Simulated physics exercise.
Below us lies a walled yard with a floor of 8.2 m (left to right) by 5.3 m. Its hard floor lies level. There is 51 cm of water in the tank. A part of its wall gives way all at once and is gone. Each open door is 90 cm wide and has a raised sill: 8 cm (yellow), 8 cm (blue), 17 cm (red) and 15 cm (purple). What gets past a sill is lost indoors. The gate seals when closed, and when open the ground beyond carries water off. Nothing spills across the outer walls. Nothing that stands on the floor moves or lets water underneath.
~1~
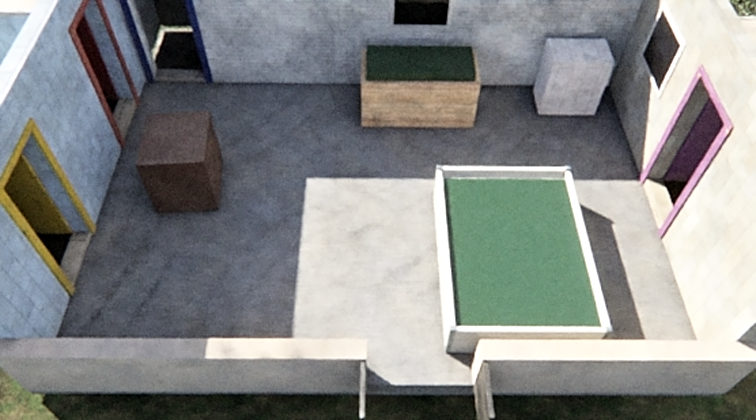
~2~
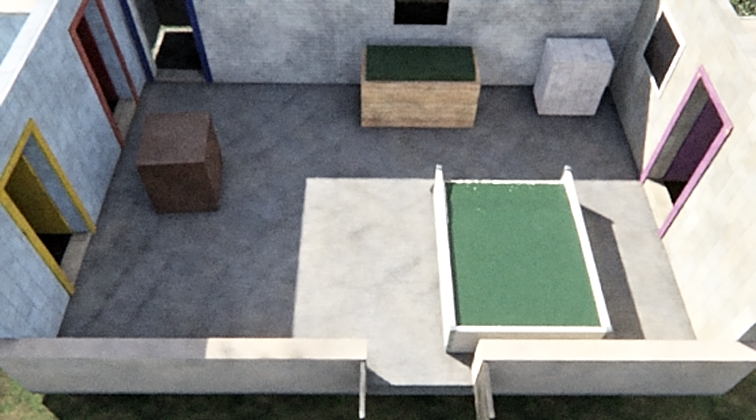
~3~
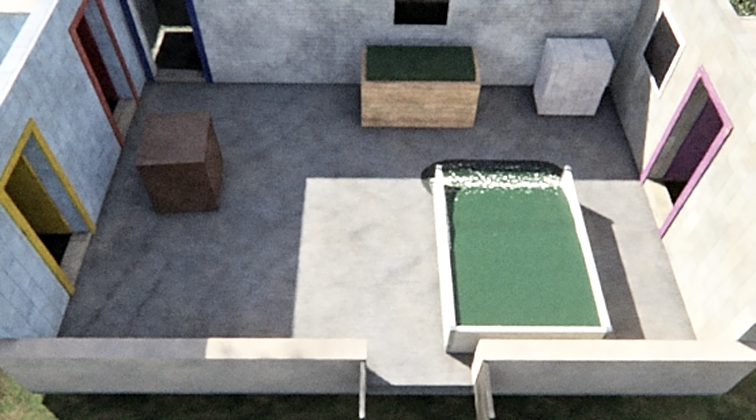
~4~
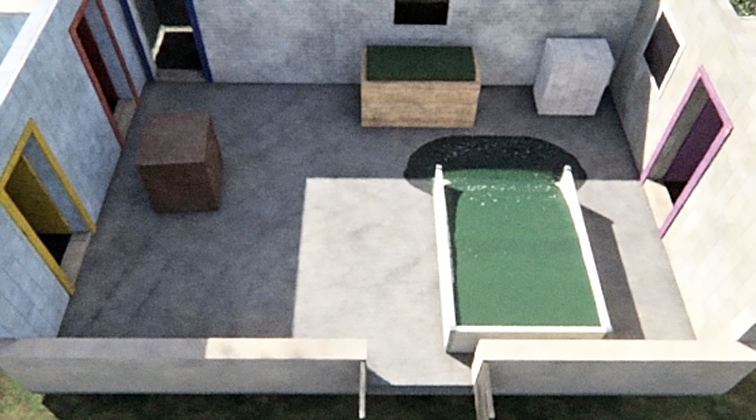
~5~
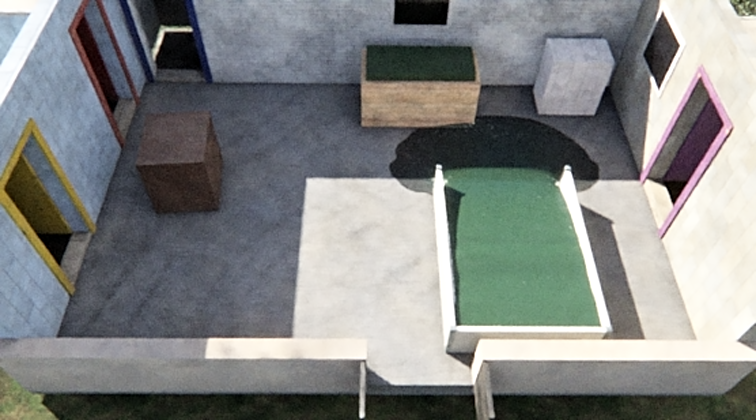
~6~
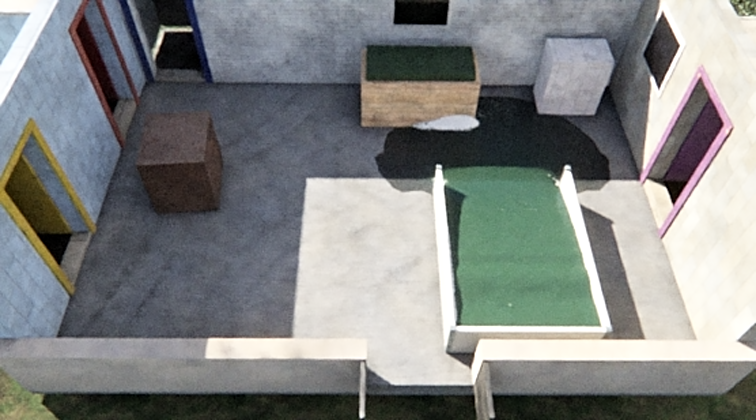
A walled yard holds a green tank whose far wall vanishes, and dark water spreads outside.
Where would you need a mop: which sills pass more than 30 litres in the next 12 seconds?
Door by door: At the yellow door it stays under the limit; at the blue door it does not reach the limit; at the red door it stays under the limit; at the purple door it stays under the limit.
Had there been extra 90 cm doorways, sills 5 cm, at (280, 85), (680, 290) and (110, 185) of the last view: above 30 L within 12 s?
In turn: Below, above, not over.
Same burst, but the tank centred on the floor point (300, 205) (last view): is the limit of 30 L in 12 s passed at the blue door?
Then: Blue above.
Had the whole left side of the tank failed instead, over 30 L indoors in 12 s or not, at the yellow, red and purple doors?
Then: Yellow above, red not over, purple not over.
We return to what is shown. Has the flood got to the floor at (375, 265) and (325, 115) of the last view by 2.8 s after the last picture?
In turn: Dry, wet.
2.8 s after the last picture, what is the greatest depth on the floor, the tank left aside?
Roughly 30 cm.
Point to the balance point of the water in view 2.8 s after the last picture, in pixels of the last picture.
Near (473, 164).
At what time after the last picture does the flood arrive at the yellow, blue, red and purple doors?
Arrival: Yellow 5.0 s, blue 2.8 s, red 2.8 s, purple 2.2 s.
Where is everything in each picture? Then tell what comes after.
The first frame shows still water, 51 cm deep, in the tank at (515, 245).
In the second frame, the front is at a hidden place, 1.0 m from the gap on the tank's far side; 0.3 m2 of floor is under water; 51 cm left at the back of the tank.
In the third frame, the front is at a hidden place, 1.1 m from the gap on the tank's far side; 1.2 m2 of floor is under water; 51 cm left at the back of the tank.
In the fourth frame, water pours out on the tank's far side and has run 1.4 m, to (571, 163); typically 8 cm deep outside, 51 cm at the tank's back.
In the fifth frame, water pours out on the tank's far side and has run 1.8 m, to (532, 123); typically 6 cm deep outside, 51 cm at the tank's back.
In the sixth frame, the front is at (513, 101), 2.2 m from the gap on the tank's far side; 4.7 m2 of floor is under water; 51 cm left at the back of the tank.
Then, 0.7 s after the last picture water covers 20 % of the floor and is deepest (34 cm) near (504, 87); yellow door not reached, blue door not reached, red door not reached, purple door not reached.
Then, 1.5 s after the last picture water covers 30 % of the floor and is deepest (36 cm) near (524, 87); yellow door not reached, blue door not reached, red door not reached, purple door not reached.
Then, 2.8 s after the last picture water covers 55 % of the floor and is deepest (30 cm) near (605, 88); yellow door not reached, blue door 2 cm at the sill, 0 L in, red door 2 cm at the sill, 0 L in, purple door 6 cm at the sill, 0 L in.
Then, 6.3 s after the last picture water covers 85 % of the floor and is deepest (20 cm) near (675, 291); yellow door 3 cm at the sill, 0 L in, blue door 9 cm at the sill, 12 L in, red door 9 cm at the sill, 1 L in, purple door 8 cm at the sill, 0 L in.
Then, 11.3 s after the last picture water covers 100 % of the floor and is deepest (14 cm) near (544, 88); yellow door 6 cm at the sill, 0 L in, blue door 5 cm at the sill, 14 L in, red door 5 cm at the sill, 1 L in, purple door 8 cm at the sill, 0 L in.
